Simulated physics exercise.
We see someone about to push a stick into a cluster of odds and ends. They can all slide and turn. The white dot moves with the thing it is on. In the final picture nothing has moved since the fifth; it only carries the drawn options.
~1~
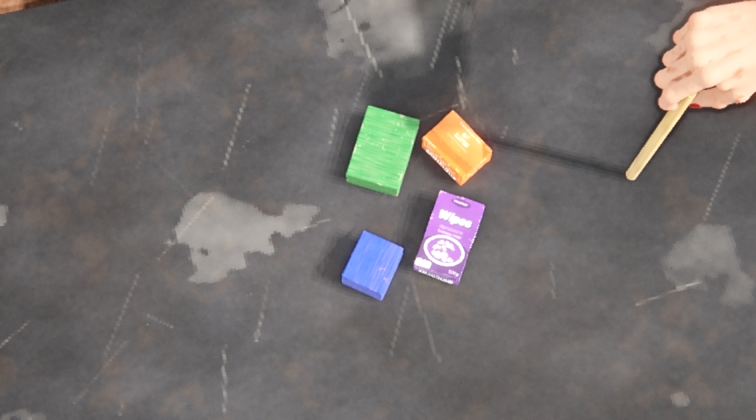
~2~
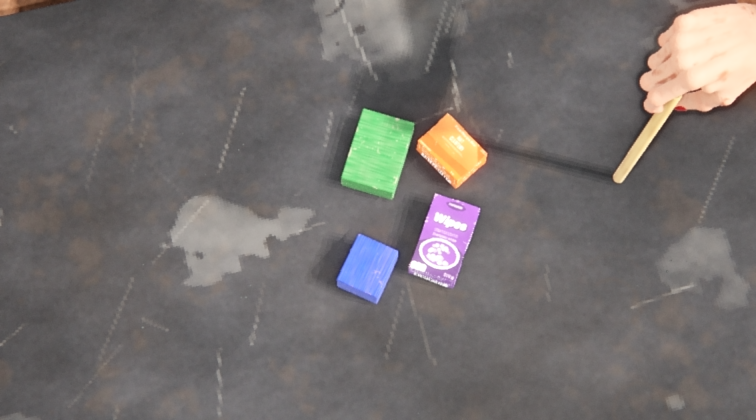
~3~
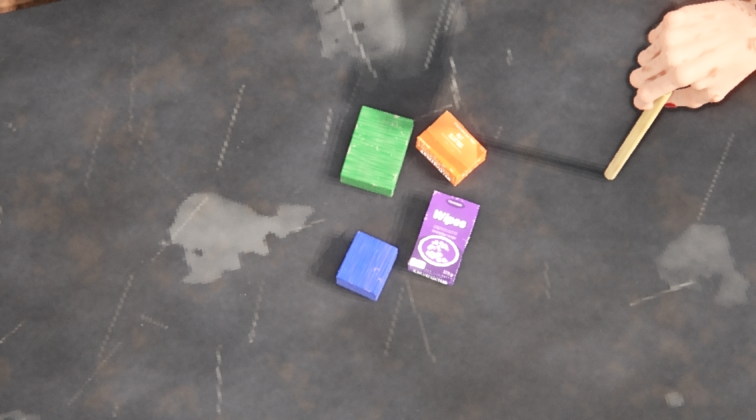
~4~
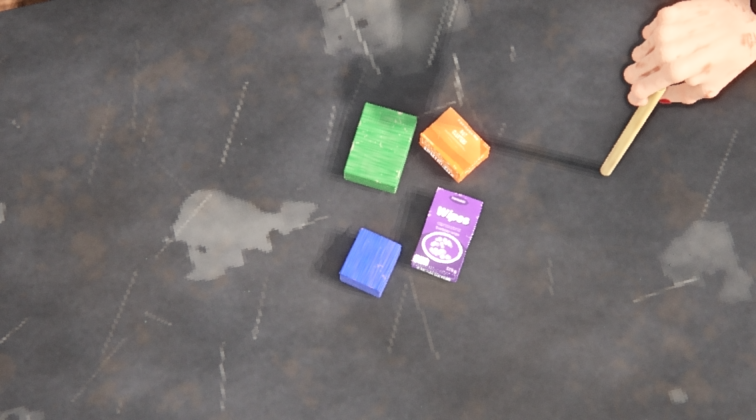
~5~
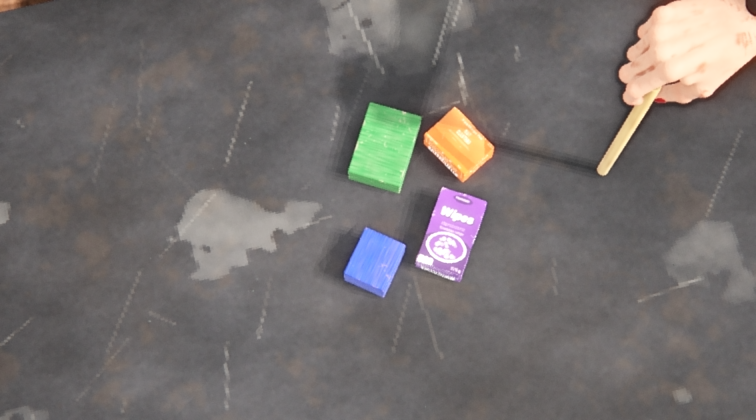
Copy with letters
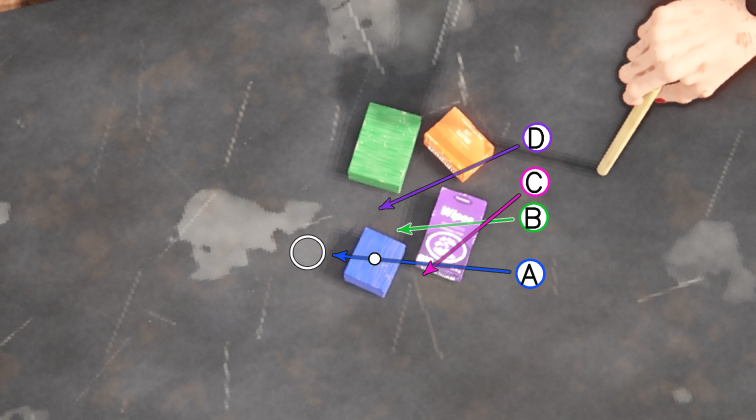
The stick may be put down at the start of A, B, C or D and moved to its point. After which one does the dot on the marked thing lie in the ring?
A is the one.
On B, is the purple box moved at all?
Yes.
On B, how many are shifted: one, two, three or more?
It moves two.
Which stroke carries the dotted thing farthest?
Stroke A.
On the marked copy, A from (509, 272) to (334, 255); B from (513, 219) to (398, 230); C from (519, 195) to (424, 274); D from (518, 146) to (380, 208); the ring at (308, 252); the white dot at (375, 258).
With A. Early on, foot of the stick (446, 266); blue block (369, 260); purple box (439, 229).
Further on, foot of the stick (384, 260); blue block (356, 257); purple box (427, 219).
At the end, foot of the stick (334, 256); blue block (306, 257); purple box (427, 219); the dot on the blue block is in the ring.
As for the rest, B leaves the dotted thing at (348, 288); C leaves the dotted thing at (349, 258); D leaves the dotted thing at (375, 263).
